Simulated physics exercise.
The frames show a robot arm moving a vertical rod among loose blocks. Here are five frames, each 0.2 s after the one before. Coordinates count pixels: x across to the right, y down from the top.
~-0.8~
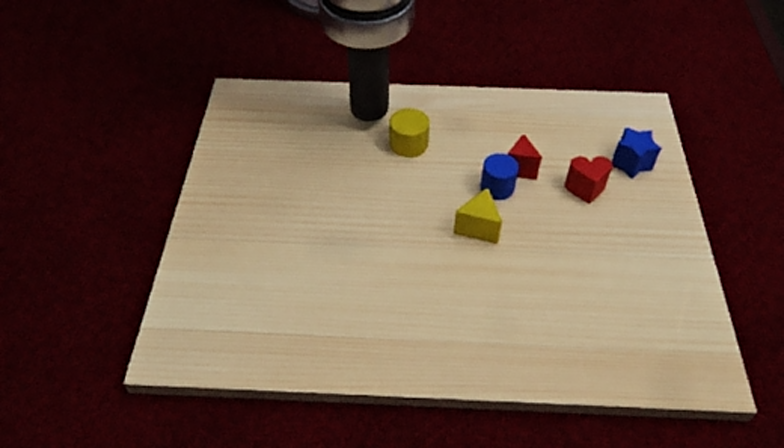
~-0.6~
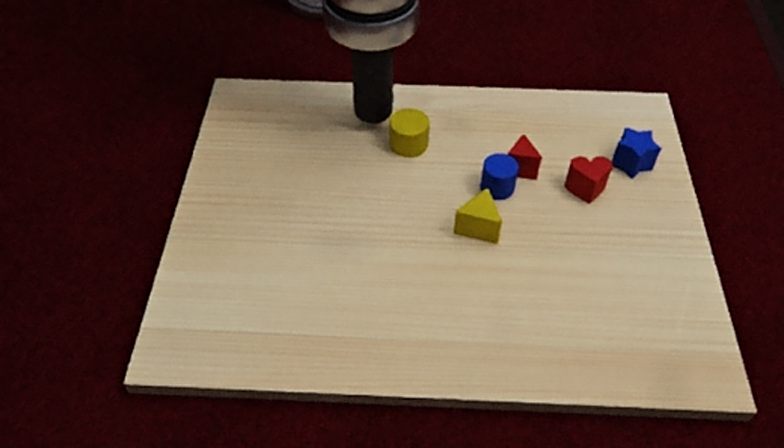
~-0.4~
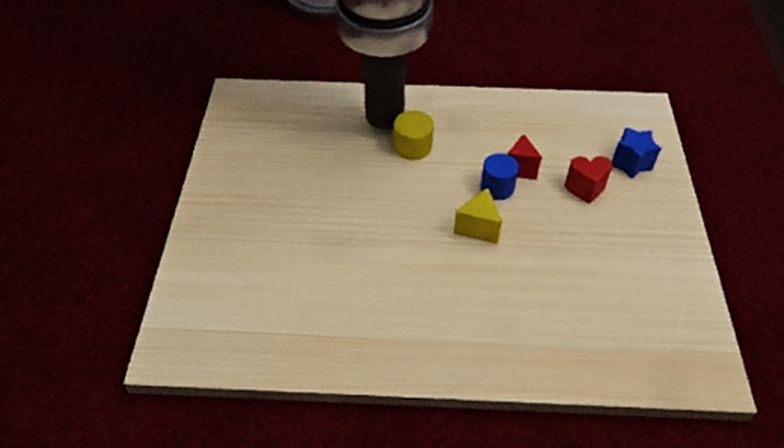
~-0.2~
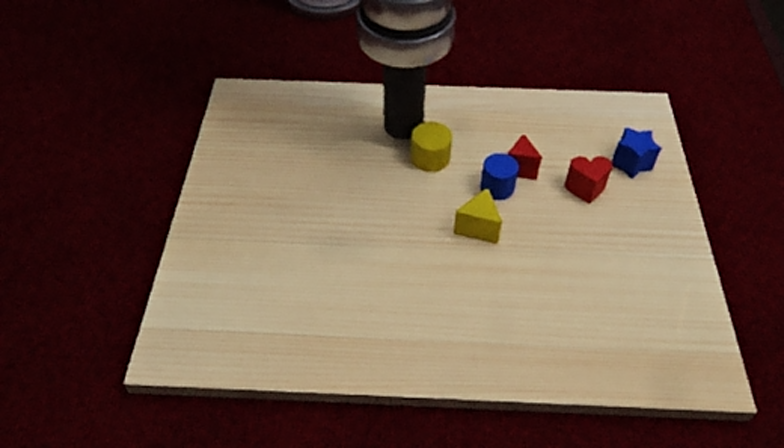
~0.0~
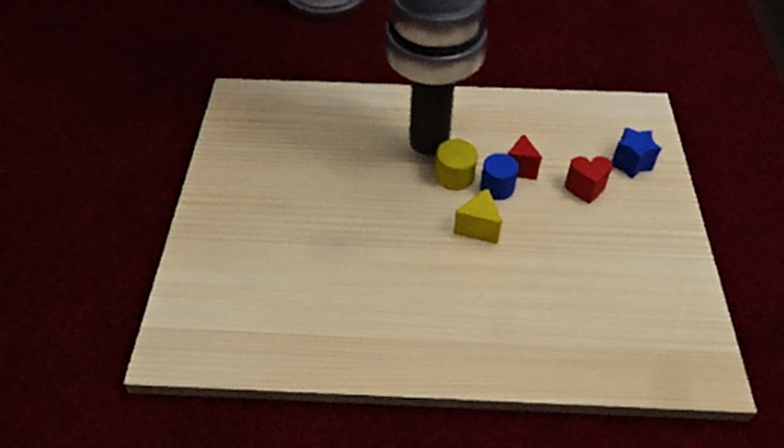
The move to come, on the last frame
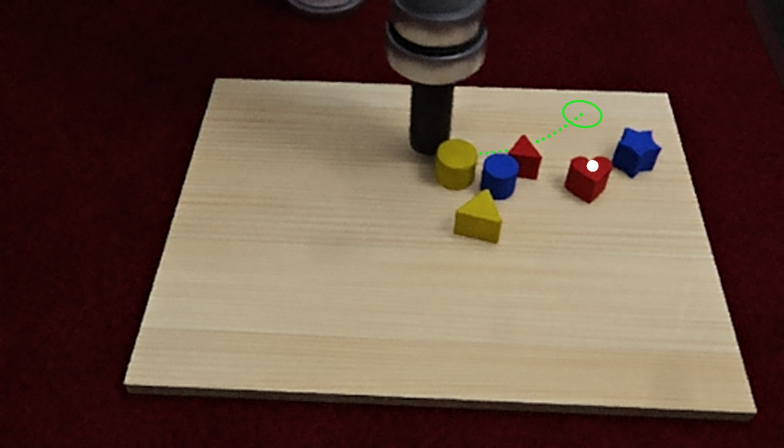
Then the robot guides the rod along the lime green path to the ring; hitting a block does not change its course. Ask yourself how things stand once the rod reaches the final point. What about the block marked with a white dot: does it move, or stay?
Left where it is.
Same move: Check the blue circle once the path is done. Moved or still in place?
Once the rod is done, the blue circle is in a new spot.
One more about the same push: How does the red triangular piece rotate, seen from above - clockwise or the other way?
Answer: With the clock.
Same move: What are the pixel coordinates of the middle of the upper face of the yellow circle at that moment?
It comes to (475, 161).
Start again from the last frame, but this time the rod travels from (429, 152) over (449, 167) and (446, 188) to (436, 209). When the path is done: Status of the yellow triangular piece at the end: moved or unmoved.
It will end up elsewhere.
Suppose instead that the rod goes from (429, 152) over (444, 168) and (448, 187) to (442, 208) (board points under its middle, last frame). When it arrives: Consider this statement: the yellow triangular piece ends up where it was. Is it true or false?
This is false.
Drawn move, from (429, 152) through (489, 153) and (543, 139) to (582, 114); the dot is on the red heart.
The first path, step by step. One third of the way, rod at (491, 143); yellow circle at (475, 161); blue circle at (513, 172).
Two thirds of the way, rod at (545, 129); yellow circle at (475, 161); blue circle at (513, 172); red triangular piece at (535, 147), turned 40° clockwise.
At the end, rod at (585, 104); yellow circle at (475, 161); blue circle at (513, 172); red triangular piece at (535, 147), turned 40° clockwise; red heart still.
